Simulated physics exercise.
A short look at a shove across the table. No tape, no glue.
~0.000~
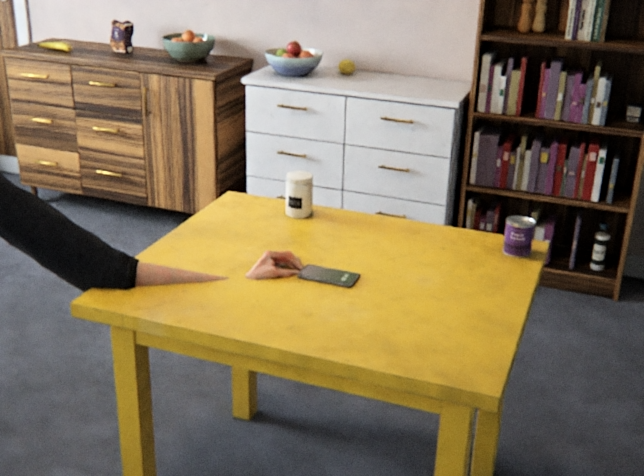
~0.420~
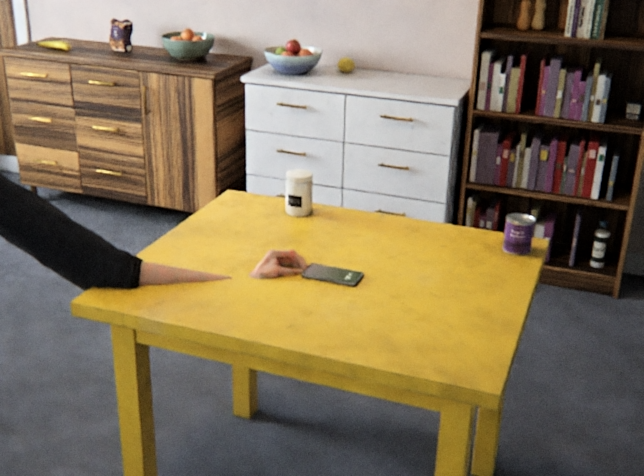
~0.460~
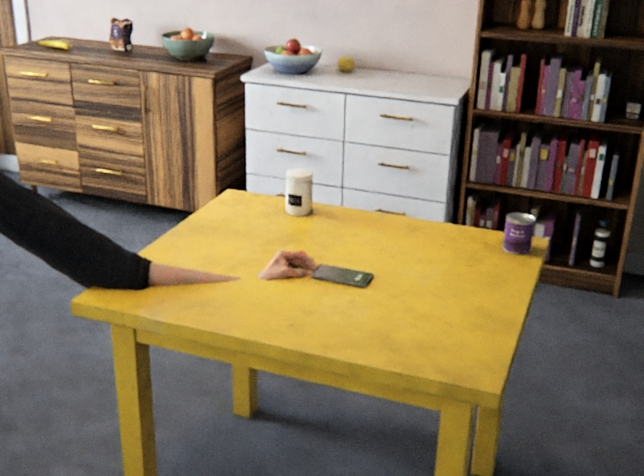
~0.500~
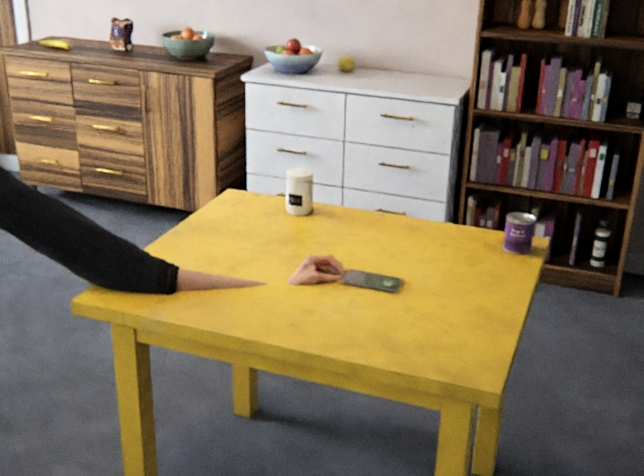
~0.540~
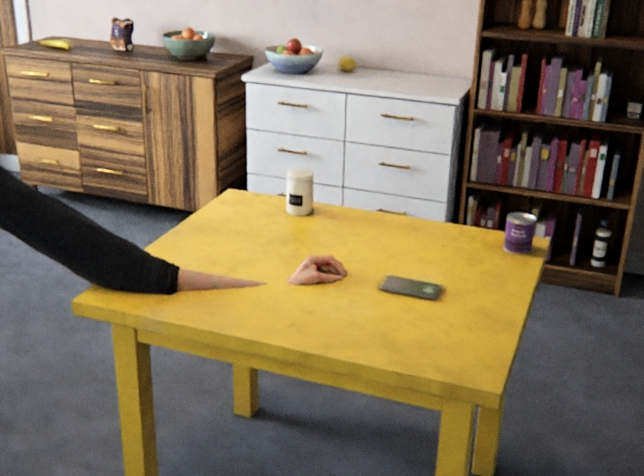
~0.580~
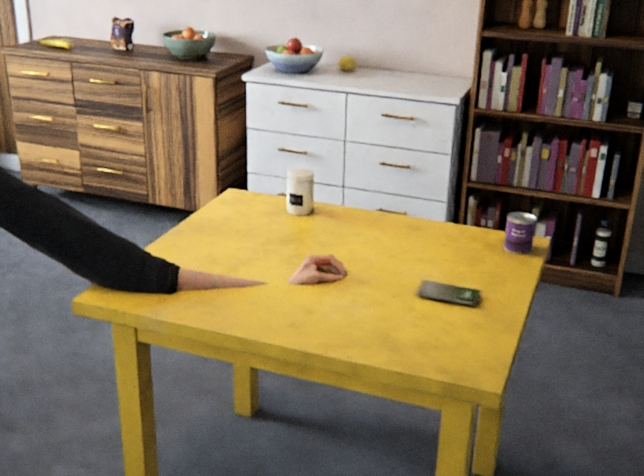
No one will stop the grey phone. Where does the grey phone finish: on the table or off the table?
The grey phone drops to the floor.
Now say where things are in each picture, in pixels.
The first picture shows under the hand; grey phone (329, 276).
The second picture shows under the hand; grey phone (333, 275).
The third picture shows under the hand; grey phone (342, 276).
The fourth picture shows grey phone (372, 281).
The fifth picture shows grey phone (411, 287) moved about its own width.
The sixth picture shows grey phone (449, 293) moved about its own width.
By 0.68 s, grey phone now off the table.
By 0.88 s, things are still on the move.
By 0.98 s, as before.
When it is over (1.3 s), off the table, grey phone.
